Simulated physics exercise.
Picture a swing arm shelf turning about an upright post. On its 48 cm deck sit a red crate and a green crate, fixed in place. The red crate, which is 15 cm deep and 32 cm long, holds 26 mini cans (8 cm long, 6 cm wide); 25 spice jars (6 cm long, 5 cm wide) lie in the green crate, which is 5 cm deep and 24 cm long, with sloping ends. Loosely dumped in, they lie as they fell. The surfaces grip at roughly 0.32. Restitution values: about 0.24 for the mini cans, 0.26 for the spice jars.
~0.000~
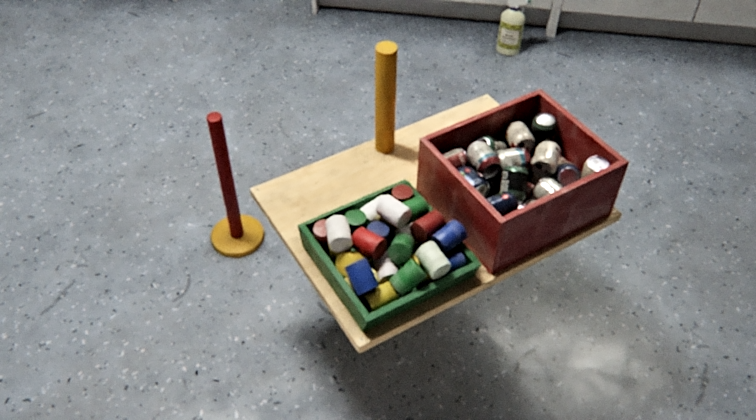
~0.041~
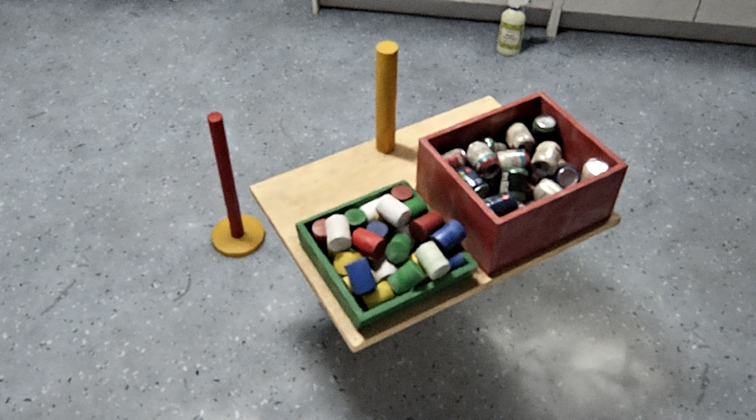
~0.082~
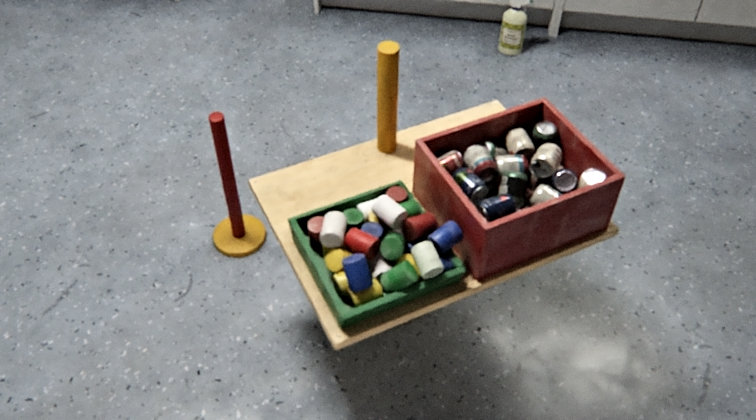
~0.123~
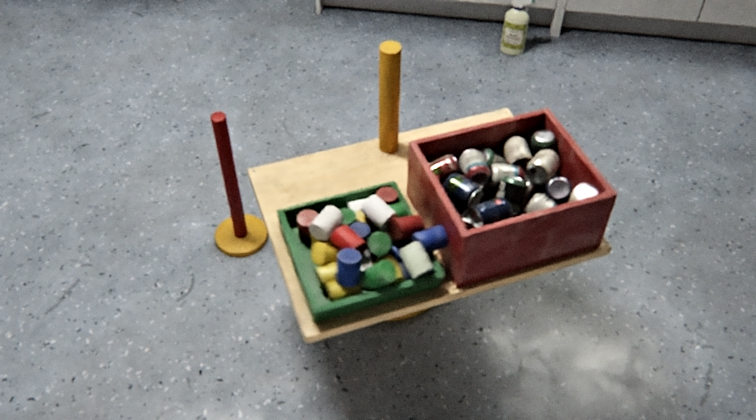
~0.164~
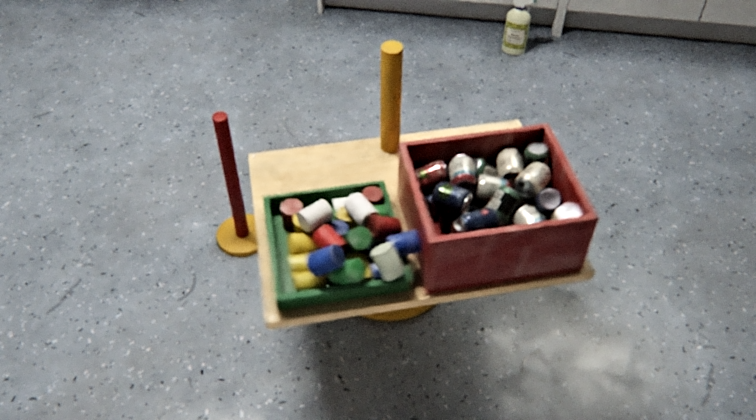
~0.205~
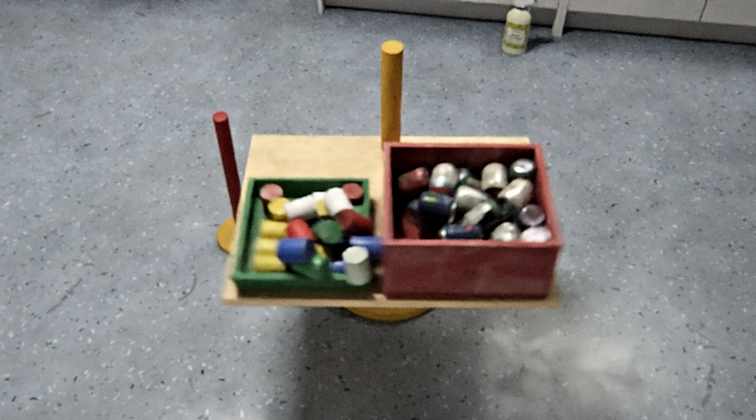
A wooden shelf carrying a red crate and a green crate swings leftward around a post.
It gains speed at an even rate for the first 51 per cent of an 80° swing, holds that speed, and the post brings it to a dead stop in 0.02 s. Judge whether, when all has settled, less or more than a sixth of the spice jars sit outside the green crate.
When all has settled, more than a sixth are outside.
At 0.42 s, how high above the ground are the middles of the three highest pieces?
About 62 cm.
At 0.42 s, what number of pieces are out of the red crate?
Out so far from the red crate: Around 0.
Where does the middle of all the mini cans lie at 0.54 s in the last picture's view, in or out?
Their middle is around (319, 226).
After 0.34 s, end of the swing.
After 0.42 s, 0 of 26 out of the red crate and 8 of 25 out of the green crate.
After 0.54 s, 0 of 26 out of the red crate and 9 of 25 out of the green crate.
After 0.76 s, 1 of 26 out of the red crate and 11 of 25 out of the green crate.
When it is over (at 1.19 s), 1 of 26 out of the red crate and 12 of 25 out of the green crate. Asked share, 12 of 25, 48 per cent.
